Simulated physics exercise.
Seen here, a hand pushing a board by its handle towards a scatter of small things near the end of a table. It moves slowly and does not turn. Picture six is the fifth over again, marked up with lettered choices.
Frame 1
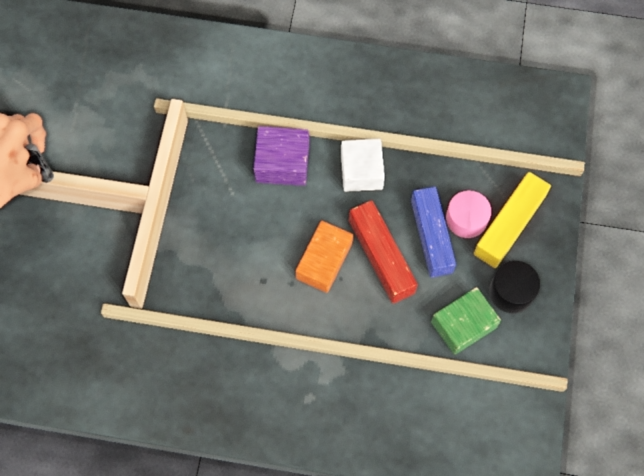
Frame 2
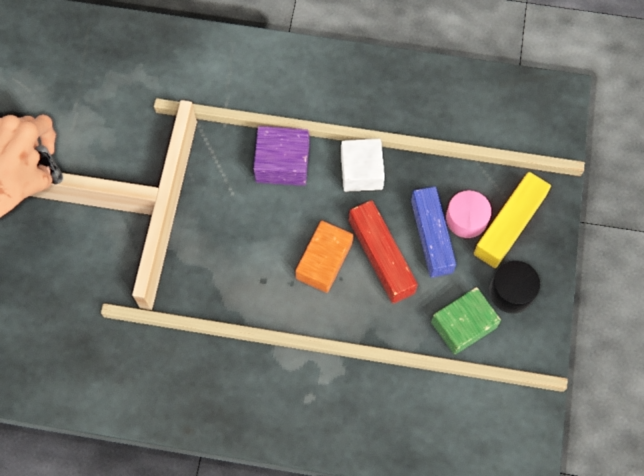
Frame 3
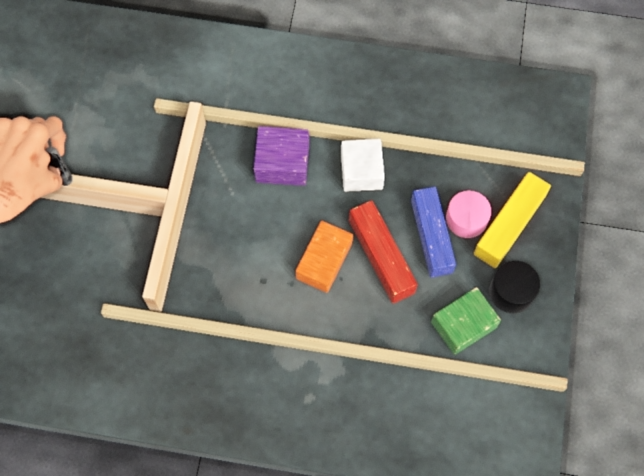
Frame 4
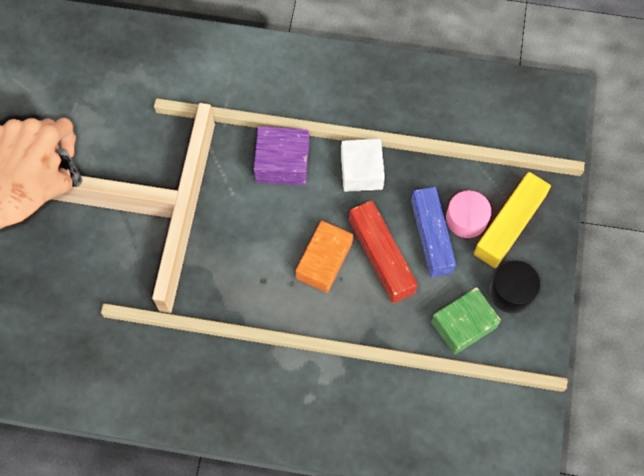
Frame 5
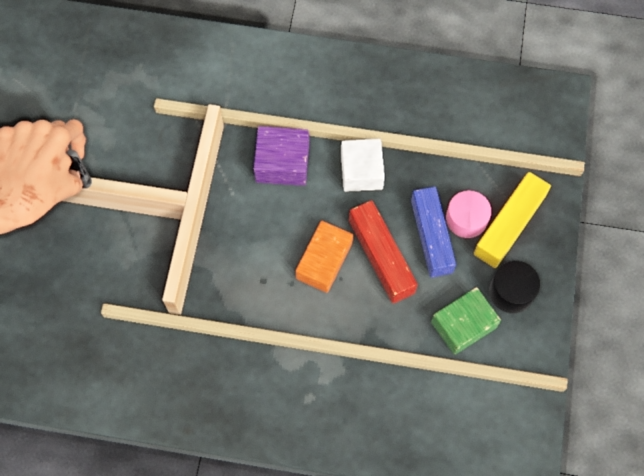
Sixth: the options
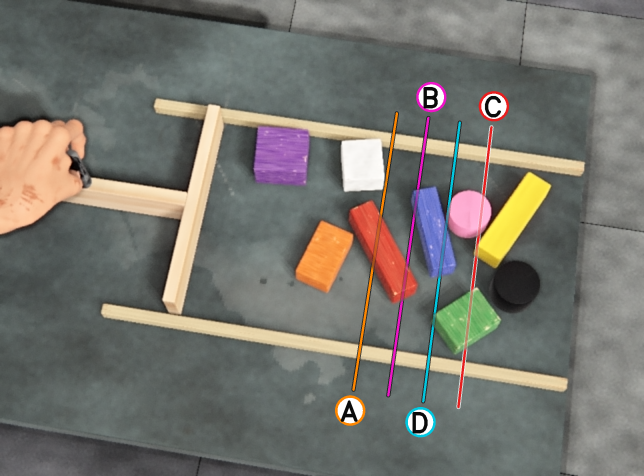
A dark, mottled tabletop over grey floor tiles is seen from above, with two pale wooden rails running across it. Between the rails sit a purple block and a white block near the upper one, orange, red and blue pieces mid-table, and pink, yellow, black and green ones at right. From the left, a hand slowly pushes a T-shaped wooden board rightward by its handle, touching none of them.
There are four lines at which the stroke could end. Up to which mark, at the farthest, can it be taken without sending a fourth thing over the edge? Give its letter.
No farther than C.
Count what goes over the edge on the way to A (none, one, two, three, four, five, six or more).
The count is none.
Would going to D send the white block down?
No.
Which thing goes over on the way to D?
The yellow stick goes over.
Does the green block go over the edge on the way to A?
By then, no.
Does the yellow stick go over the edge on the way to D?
Yes.
On the copy, A at (376, 244); B at (409, 249); C at (476, 260); D at (443, 254).
On C. First, board (294, 215); white block (384, 170); purple block (338, 165).
Then, board (397, 231); yellow stick (549, 230); pink tin (507, 218).
Finally, board (476, 243); yellow stick over the edge; pink tin over the edge; two fallen.
By contrast, A is within the limit but short; B is within the limit but short; D is within the limit but short.
